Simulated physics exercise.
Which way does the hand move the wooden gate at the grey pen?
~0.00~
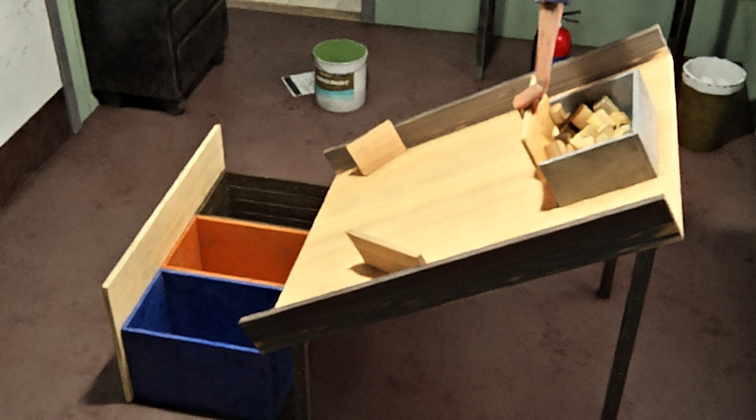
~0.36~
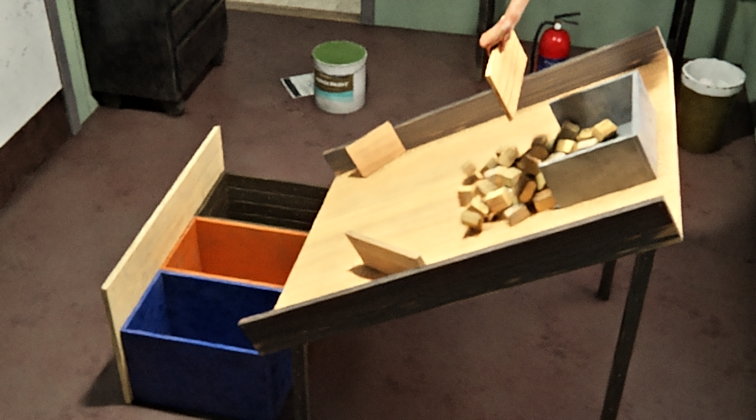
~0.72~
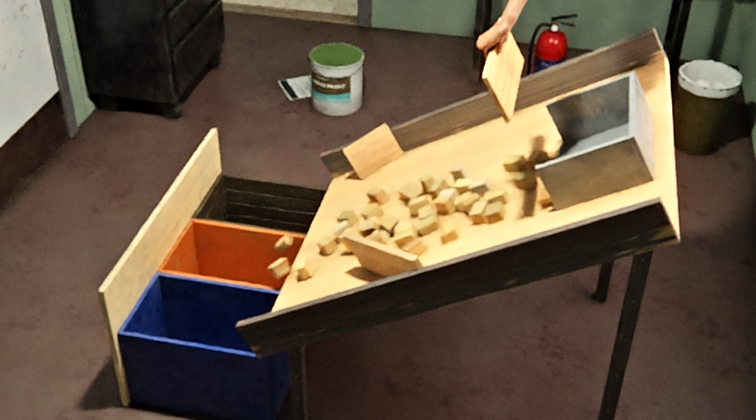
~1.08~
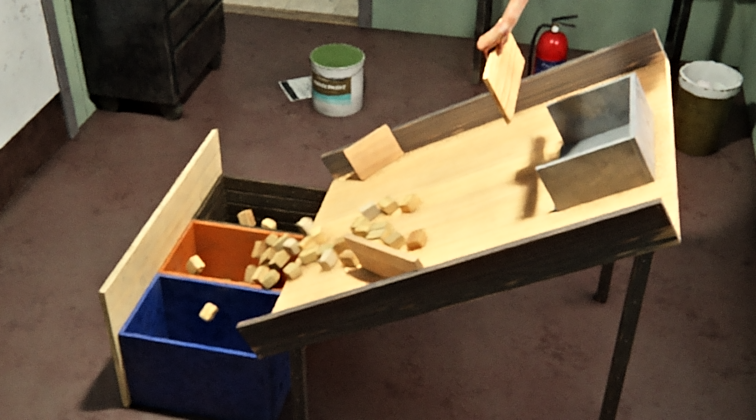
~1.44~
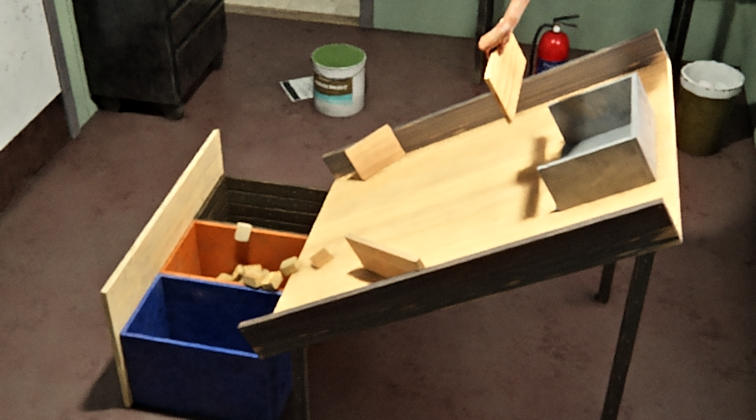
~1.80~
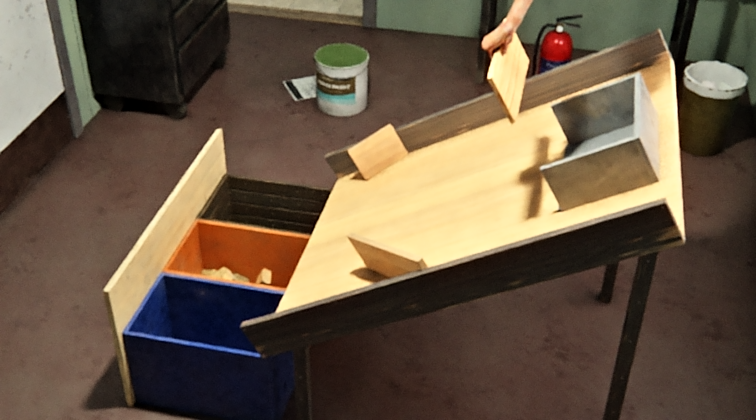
The hand moves the gate up, away from the pen, and then holds it above the table.
